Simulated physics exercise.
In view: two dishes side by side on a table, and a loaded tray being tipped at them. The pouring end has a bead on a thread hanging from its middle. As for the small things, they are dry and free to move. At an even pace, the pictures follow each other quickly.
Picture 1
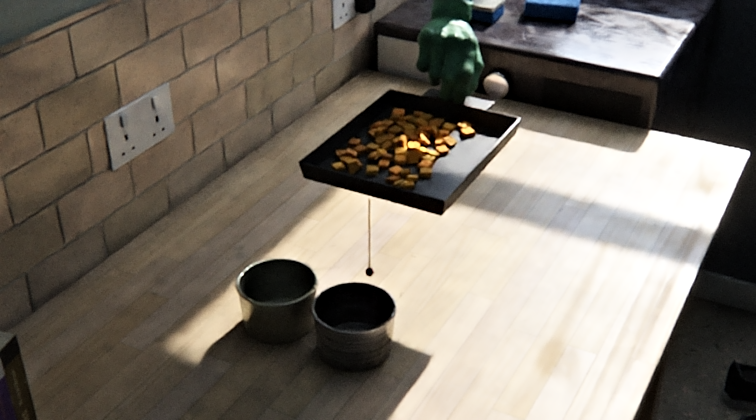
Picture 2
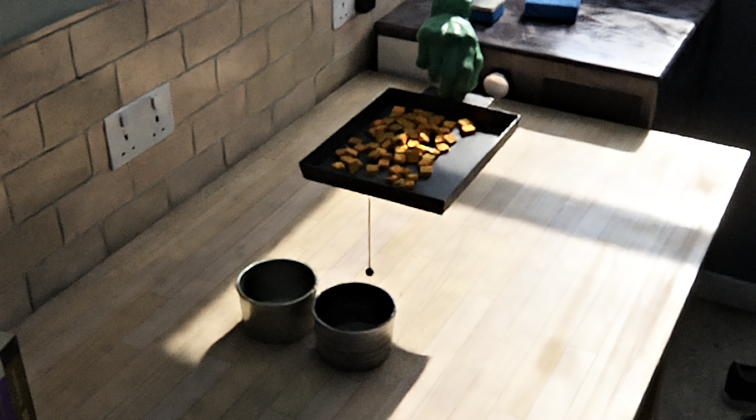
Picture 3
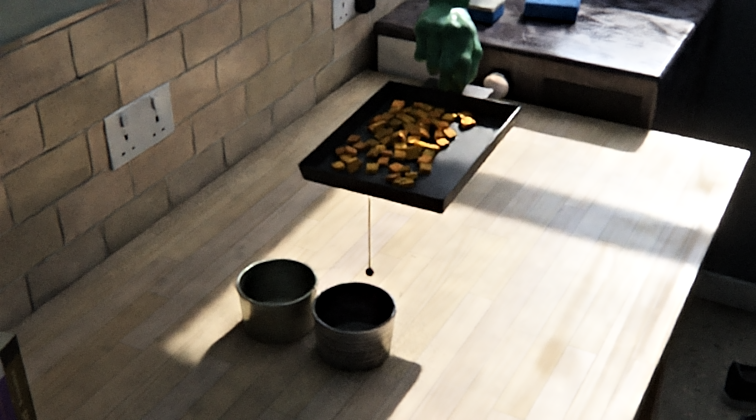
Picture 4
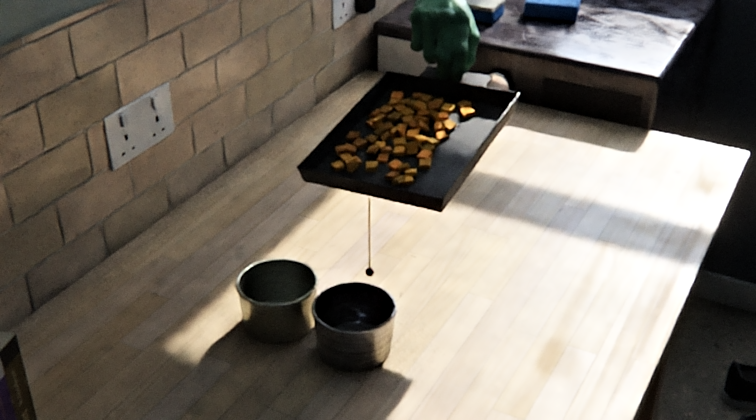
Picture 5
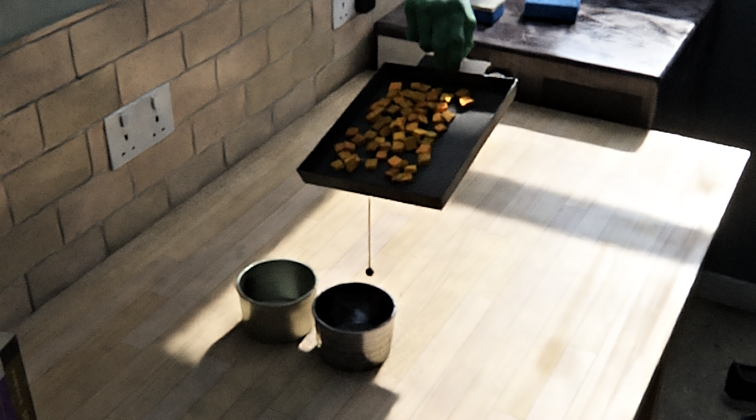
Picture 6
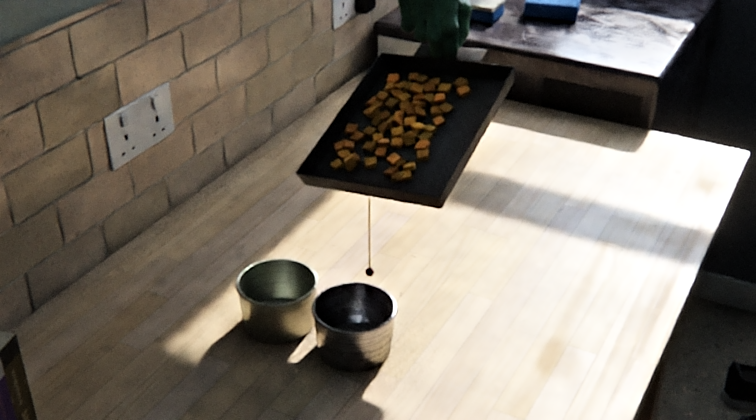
On a wooden counter, a green hand gradually tilts a dark tray of orange-brown pieces above two bowls.
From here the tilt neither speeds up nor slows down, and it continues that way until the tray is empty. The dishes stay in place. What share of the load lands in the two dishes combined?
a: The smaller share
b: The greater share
Option b: The greater share.
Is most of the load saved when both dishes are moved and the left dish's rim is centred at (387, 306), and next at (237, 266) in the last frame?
For the two tries in order: Not as much as half, exceeding half.
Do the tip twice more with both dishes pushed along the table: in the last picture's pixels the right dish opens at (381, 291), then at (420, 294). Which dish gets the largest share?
The first time it's the left member, the second time the left member.
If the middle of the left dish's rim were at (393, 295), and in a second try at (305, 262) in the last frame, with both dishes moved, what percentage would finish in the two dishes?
About 0 and 60 per cent respectively.
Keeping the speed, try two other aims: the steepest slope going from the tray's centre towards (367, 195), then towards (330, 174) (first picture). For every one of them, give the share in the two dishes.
Lab note: Try one about 80 %, try two about 30 %.
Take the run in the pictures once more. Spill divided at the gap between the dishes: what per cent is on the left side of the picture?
Roughly 20 %.
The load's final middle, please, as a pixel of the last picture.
Resting centre, last picture - approx. (290, 315).
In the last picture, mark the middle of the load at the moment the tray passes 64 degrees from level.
The middle of the pieces shows up near (336, 164).
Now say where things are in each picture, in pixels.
In the first frame, corners of the pouring end (303, 161) and (442, 198), level; middle of the load (403, 143), small crackers; left dish (256, 318); right dish (334, 346); bead on its thread (370, 272).
In the second frame, corners of the pouring end (303, 162) and (442, 198), level; middle of the load (403, 142).
In the third frame, corners of the pouring end (303, 163) and (441, 197), tipped barely, lowest at the left corner; middle of the load (403, 138).
In the fourth frame, corners of the pouring end (302, 166) and (440, 196), tipped a little, lowest at the left corner; middle of the load (402, 132).
In the fifth frame, corners of the pouring end (301, 168) and (439, 195), tipped a little, lowest at the left corner; middle of the load (401, 126).
In the sixth frame, corners of the pouring end (300, 171) and (437, 194), tipped clearly, lowest at the left corner; middle of the load (399, 121); left dish (256, 318); right dish (334, 346).
Just after the last frame, tray tipped steeply; every one on the tray.
A moment on, tray tipped past a quarter turn; roughly half on the tray; just a few in the right dish; roughly a quarter in the left dish; about a tenth outside both; roughly a quarter in the air.
Further on, tray tipped past a quarter turn; about a tenth in the right dish; roughly two thirds in the left dish; roughly a quarter outside both.
When it is over, tray tipped past a quarter turn; about a tenth in the right dish; roughly two thirds in the left dish; roughly a quarter outside both.
